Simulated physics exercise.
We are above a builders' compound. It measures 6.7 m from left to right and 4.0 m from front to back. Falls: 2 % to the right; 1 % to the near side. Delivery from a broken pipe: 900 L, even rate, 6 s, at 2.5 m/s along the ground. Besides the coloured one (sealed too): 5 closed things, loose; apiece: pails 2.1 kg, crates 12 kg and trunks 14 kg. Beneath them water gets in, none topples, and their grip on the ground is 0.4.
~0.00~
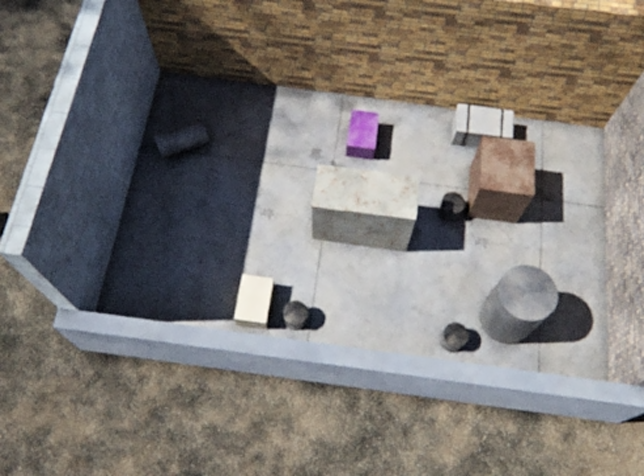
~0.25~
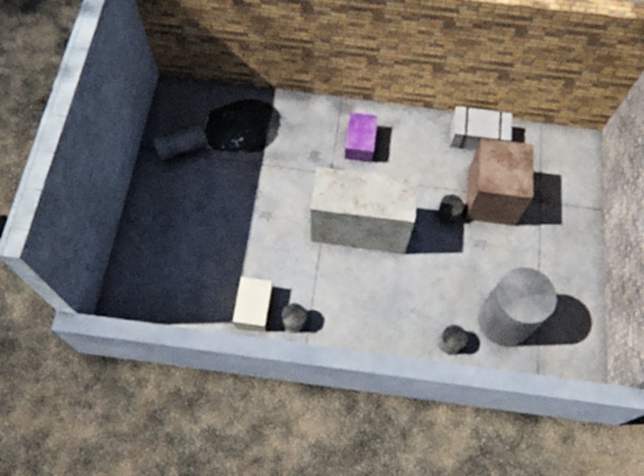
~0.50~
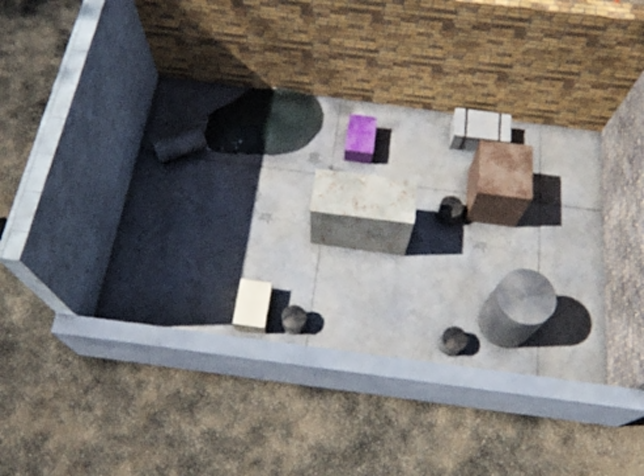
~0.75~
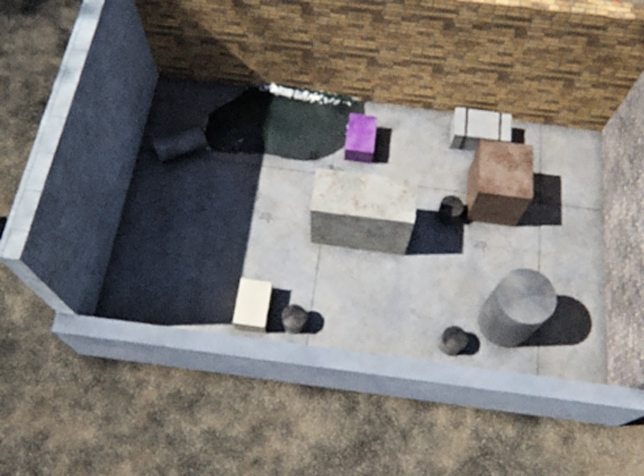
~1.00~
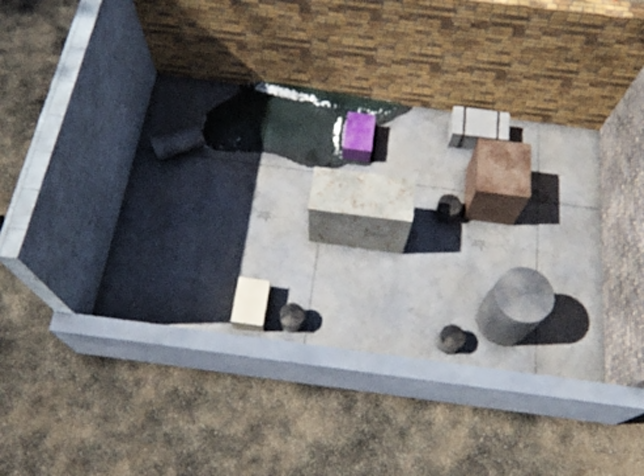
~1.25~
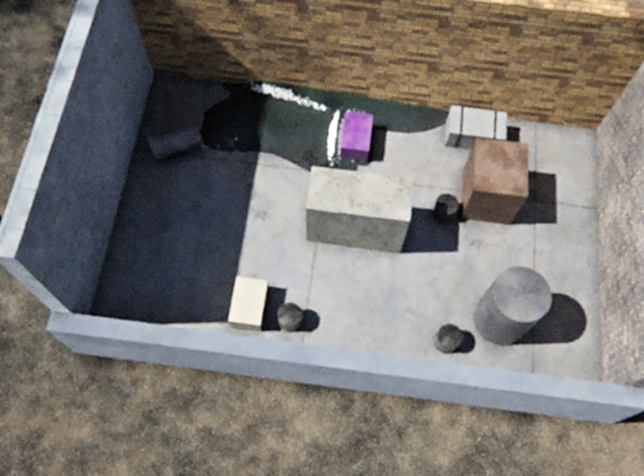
Dark water spreads from the shaded back left of a walled builders' compound, seen from high above, running rightward along the brick wall. On the pale floor sit a purple crate near the back, a large grey block mid-floor, a reddish-brown box and striped crate to the right, a cream box in front, and grey cylinders. The water reaches and passes the purple crate, glinting white, while the objects stay put and the view drifts very slightly.
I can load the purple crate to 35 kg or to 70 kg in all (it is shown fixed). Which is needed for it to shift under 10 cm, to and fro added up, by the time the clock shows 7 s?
I expect that only the higher weight holds it.
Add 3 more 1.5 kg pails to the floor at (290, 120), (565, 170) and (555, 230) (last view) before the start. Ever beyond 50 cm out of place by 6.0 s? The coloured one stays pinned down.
One by one they come out larger, larger, larger.
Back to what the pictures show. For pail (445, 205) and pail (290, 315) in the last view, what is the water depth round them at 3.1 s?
2 and 0 cm.
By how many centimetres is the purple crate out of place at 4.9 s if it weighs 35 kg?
Around 60 centimetres out of place.
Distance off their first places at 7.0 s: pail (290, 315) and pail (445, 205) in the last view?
The first is off by 0 cm, the second by 150 cm.
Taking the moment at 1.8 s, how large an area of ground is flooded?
Close to 4.5 m2, I'd say.
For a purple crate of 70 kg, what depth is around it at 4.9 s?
8 cm, roughly.
After 1.8 s the purple crate would be 4 cm from its start with 35 kg and 0 cm from its start with 70 kg; 7 cm of water round it then.
After 3.1 s the purple crate would be 46 cm from its start with 35 kg and 0 cm from its start with 70 kg; 8 cm of water round it then.
After 4.9 s the purple crate would be 66 cm from its start with 35 kg and 0 cm from its start with 70 kg; 8 cm of water round it then.
After 7.0 s the purple crate would be 66 cm from its start with 35 kg and 0 cm from its start with 70 kg; 7 cm of water round it then.
